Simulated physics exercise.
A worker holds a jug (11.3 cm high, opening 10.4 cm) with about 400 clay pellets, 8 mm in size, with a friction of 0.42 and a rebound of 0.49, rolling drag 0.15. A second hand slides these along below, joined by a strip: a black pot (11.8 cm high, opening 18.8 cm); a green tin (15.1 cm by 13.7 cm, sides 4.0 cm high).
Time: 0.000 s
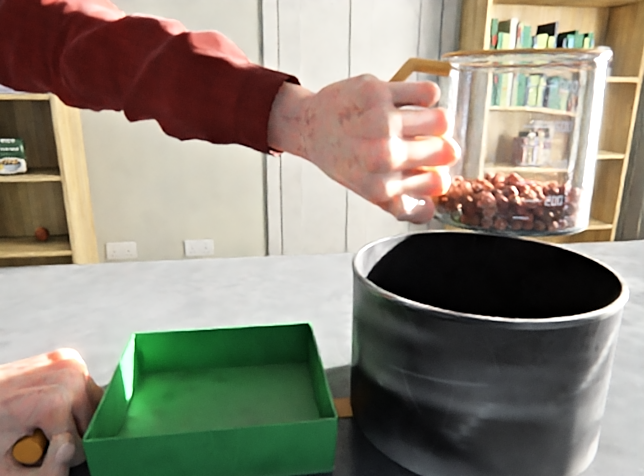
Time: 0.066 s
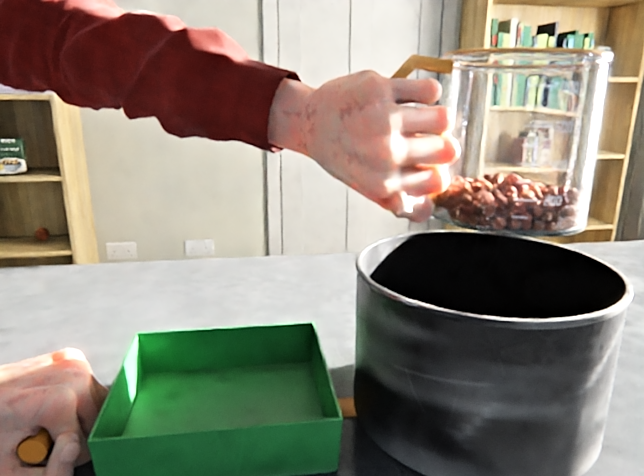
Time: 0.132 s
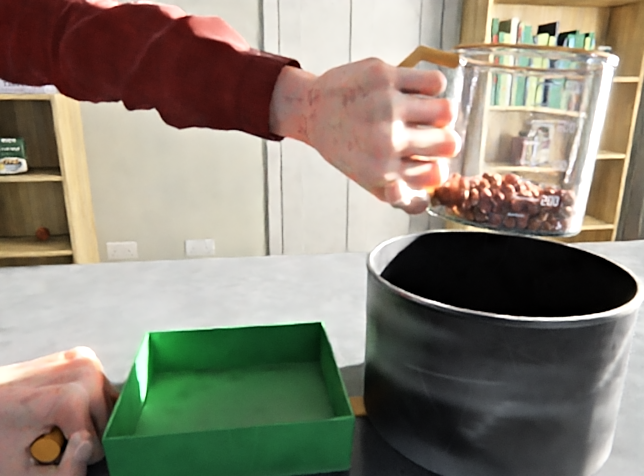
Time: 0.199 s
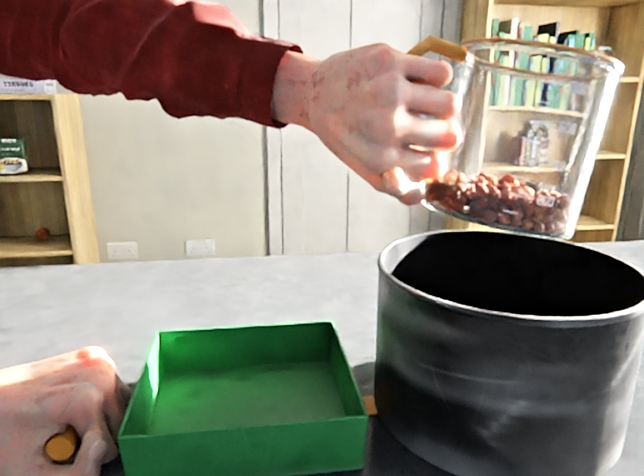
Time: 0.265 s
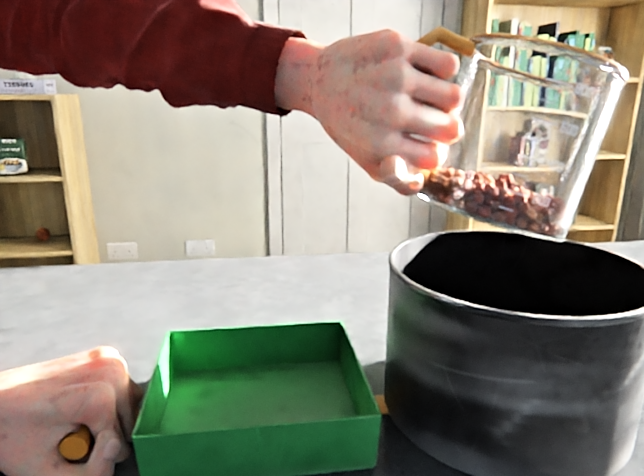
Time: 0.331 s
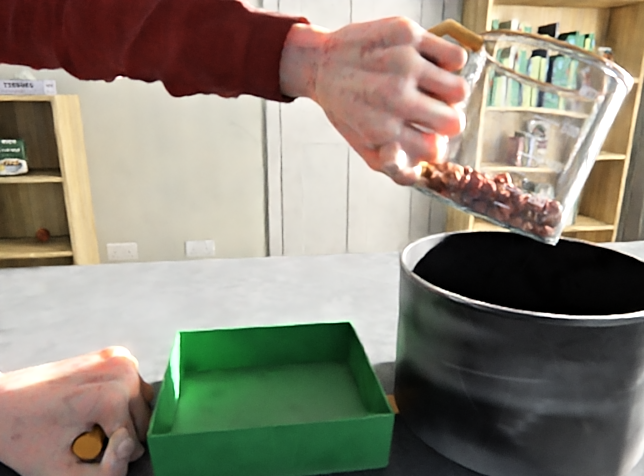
A hand tilts a clear jug of reddish-brown pellets rightward as the dishes slide right.
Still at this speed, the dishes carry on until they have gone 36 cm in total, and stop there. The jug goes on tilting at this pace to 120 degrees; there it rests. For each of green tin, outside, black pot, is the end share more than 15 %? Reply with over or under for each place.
Green tin: Over, outside everything: Over, black pot: Under.
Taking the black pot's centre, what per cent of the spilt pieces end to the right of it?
0 %.
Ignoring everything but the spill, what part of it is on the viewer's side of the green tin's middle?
Share of spill: Approx. 50 %.
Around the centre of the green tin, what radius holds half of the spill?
Roughly 10 centimetres.
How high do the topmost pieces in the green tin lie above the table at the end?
About 2.5 cm.
After 1.18 s, tilt 86 degrees; jug 100 %; middle of all pieces on or above the table near (464, 171).
After 1.89 s, tilt 120 degrees; outside 25 %, green tin 40 %, jug 20 %, in the air 15 %; middle of all pieces on or above the table near (570, 327).
Then, at 2.55 s, tilt 120 degrees; outside 25 %, green tin 75 %.
After 3.17 s, tilt 120 degrees; outside 25 %, green tin 75 %.
By 3.4 s all is still; outside 25 %, black pot 0 %, green tin 75 %, jug 0 %.
